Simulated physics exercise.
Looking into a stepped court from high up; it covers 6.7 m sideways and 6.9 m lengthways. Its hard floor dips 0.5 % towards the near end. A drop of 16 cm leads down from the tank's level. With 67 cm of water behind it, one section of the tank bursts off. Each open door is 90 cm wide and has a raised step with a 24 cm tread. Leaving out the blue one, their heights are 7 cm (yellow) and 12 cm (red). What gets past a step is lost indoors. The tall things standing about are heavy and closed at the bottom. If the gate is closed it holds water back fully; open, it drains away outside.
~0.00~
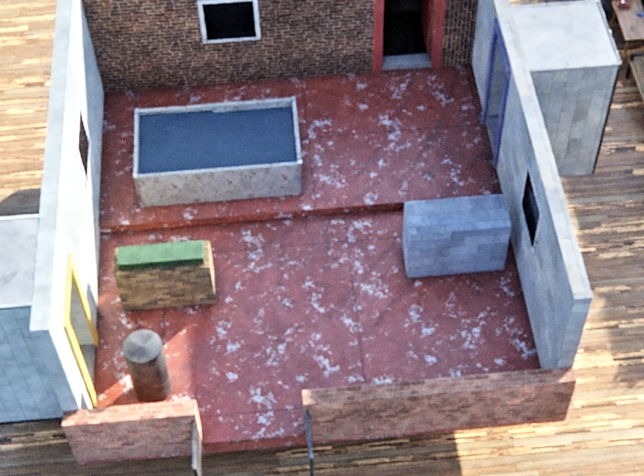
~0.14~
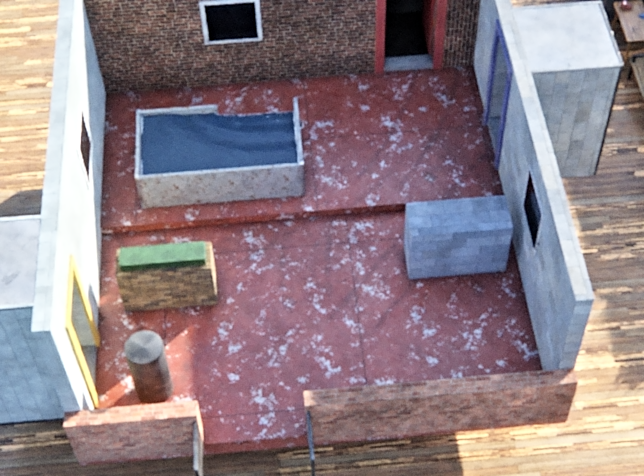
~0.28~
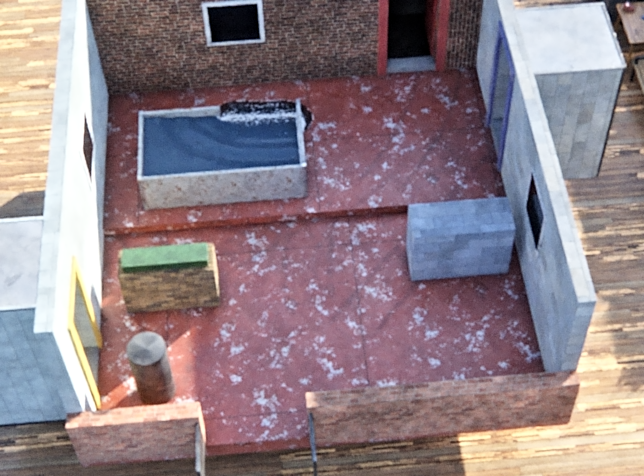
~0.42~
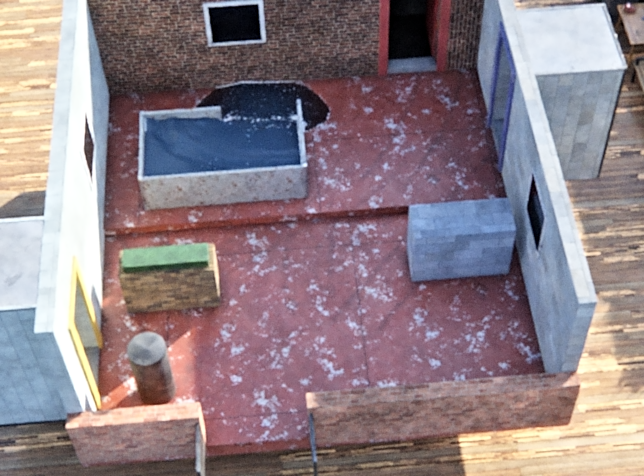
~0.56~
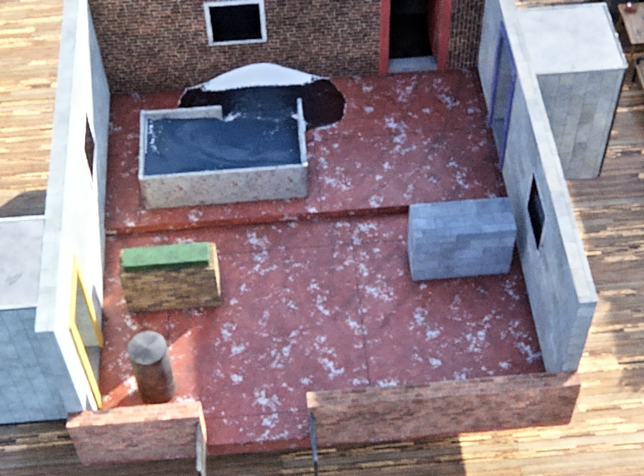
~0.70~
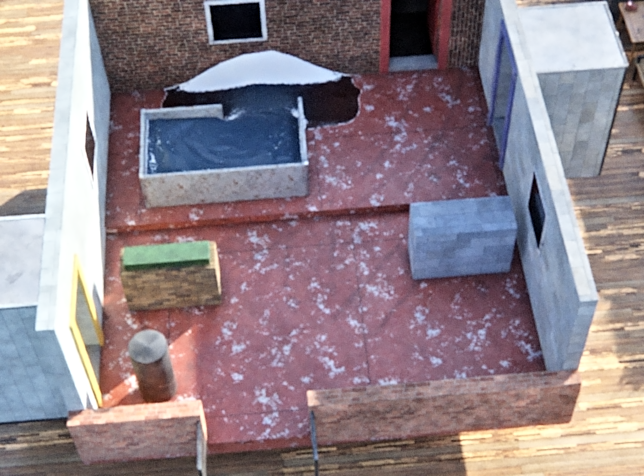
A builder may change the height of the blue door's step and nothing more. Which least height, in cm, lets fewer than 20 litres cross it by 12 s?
Some 11.5 cm above the ground.
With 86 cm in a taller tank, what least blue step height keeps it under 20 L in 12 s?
About 16 cm.
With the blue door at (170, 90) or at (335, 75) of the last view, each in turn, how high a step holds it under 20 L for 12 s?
Roughly 10.0 and 22 cm.
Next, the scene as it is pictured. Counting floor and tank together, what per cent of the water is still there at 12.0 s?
Some 92 per cent remains.
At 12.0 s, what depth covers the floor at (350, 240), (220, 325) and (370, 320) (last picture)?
Roughly 5, 4 and 2 cm, in turn.
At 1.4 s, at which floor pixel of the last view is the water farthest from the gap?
At about (438, 70).
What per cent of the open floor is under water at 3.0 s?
About 35 per cent.
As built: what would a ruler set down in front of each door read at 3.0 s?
In cm: Yellow 0, red 9, blue 18.
After 1.4 s water covers 15 % of the floor, deepest (48 cm) near (271, 89); it has not reached the blue door.
After 3.0 s water covers 35 % of the floor, deepest (30 cm) near (111, 109); 18 cm at the blue door, 0 litres in over its 20 cm step.
After 12.0 s water covers 90 % of the floor, deepest (12 cm) near (110, 437); 5 cm at the blue door, 0 litres in over its 20 cm step.
At the blue door as built, the water arrived by 2.2 s and peaked near 18 cm at 2.8 s.
With a step of 10.5 cm, 28 litres would have come in within the 12 s; with 14 cm, 9 litres. So under 20 litres takes about 11.5 cm.
